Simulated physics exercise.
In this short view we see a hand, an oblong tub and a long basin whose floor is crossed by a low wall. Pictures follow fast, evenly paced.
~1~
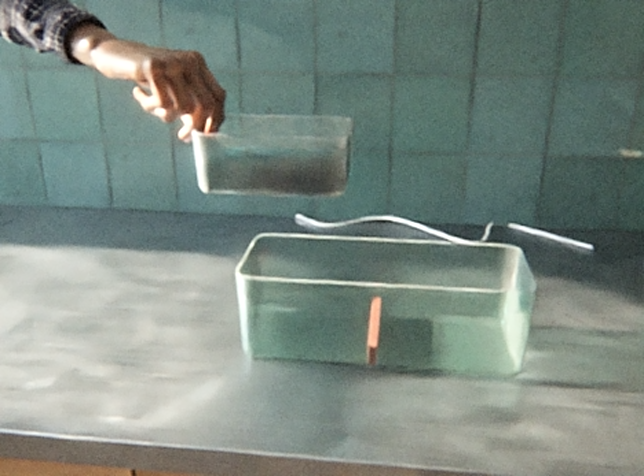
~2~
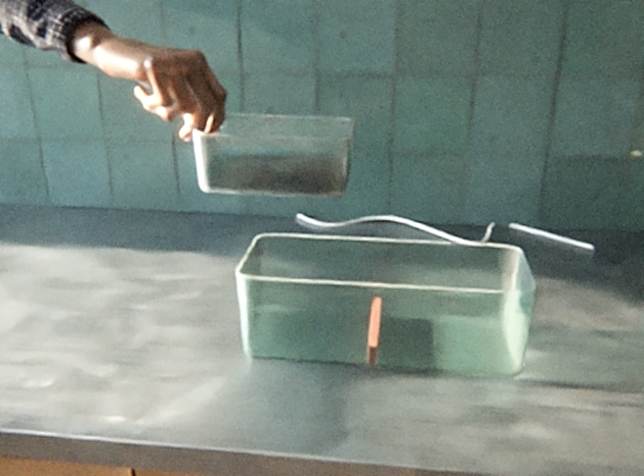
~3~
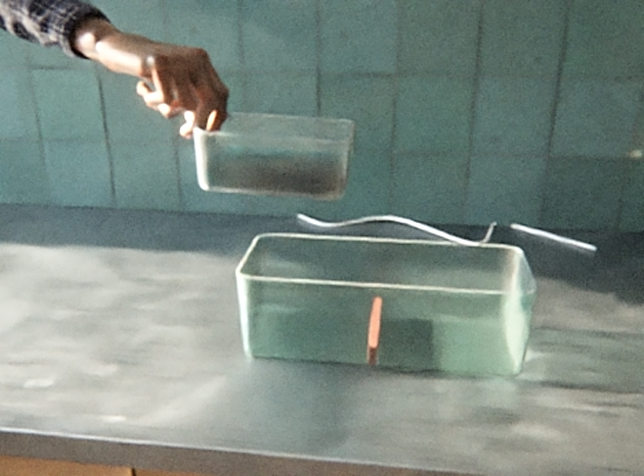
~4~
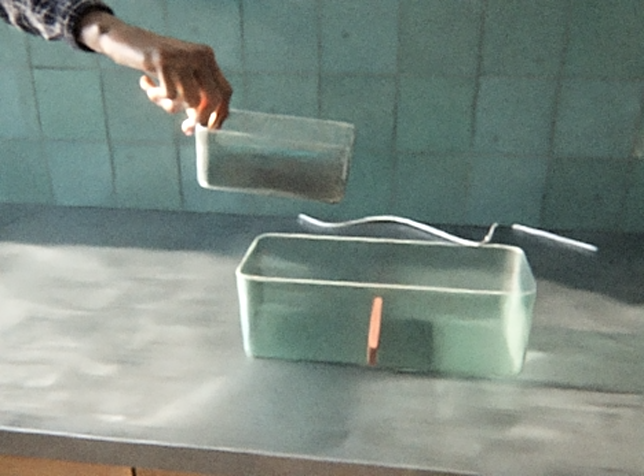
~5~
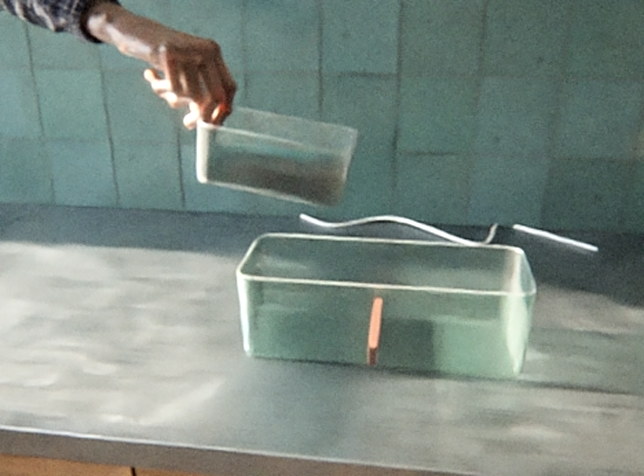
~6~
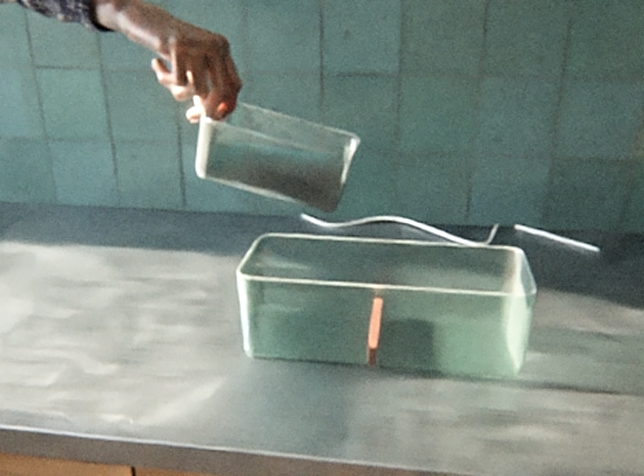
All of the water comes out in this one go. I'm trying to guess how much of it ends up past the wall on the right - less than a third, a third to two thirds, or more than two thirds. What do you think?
After it calms, what's right of the wall is a middling share, one third to two thirds.
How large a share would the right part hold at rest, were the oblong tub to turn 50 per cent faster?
It comes to about 45 per cent.
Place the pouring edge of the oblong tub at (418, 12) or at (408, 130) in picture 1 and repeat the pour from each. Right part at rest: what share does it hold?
Around 80 percent first, around 80 percent second.
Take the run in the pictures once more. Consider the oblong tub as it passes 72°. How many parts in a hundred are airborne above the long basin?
Around 40 percent.
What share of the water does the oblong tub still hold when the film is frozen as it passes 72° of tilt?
Near 45 per cent.
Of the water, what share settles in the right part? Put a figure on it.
Roughly 45 %.
A moment on, the oblong tub is tipped part way and 43 per cent is still to pour, 2 is left of the wall and 15 right of it.
Next, the oblong tub is tipped right over and 10 per cent is still to pour, 34 is left of the wall and 45 right of it.
Then the oblong tub is tipped right over and 0 per cent is still to pour, 51 is left of the wall and 47 right of it.
Later the oblong tub is tipped right over and 0 per cent is still to pour, 51 is left of the wall and 47 right of it.
In the end 51 per cent lies left of the wall, 47 right of it and 2 outside.
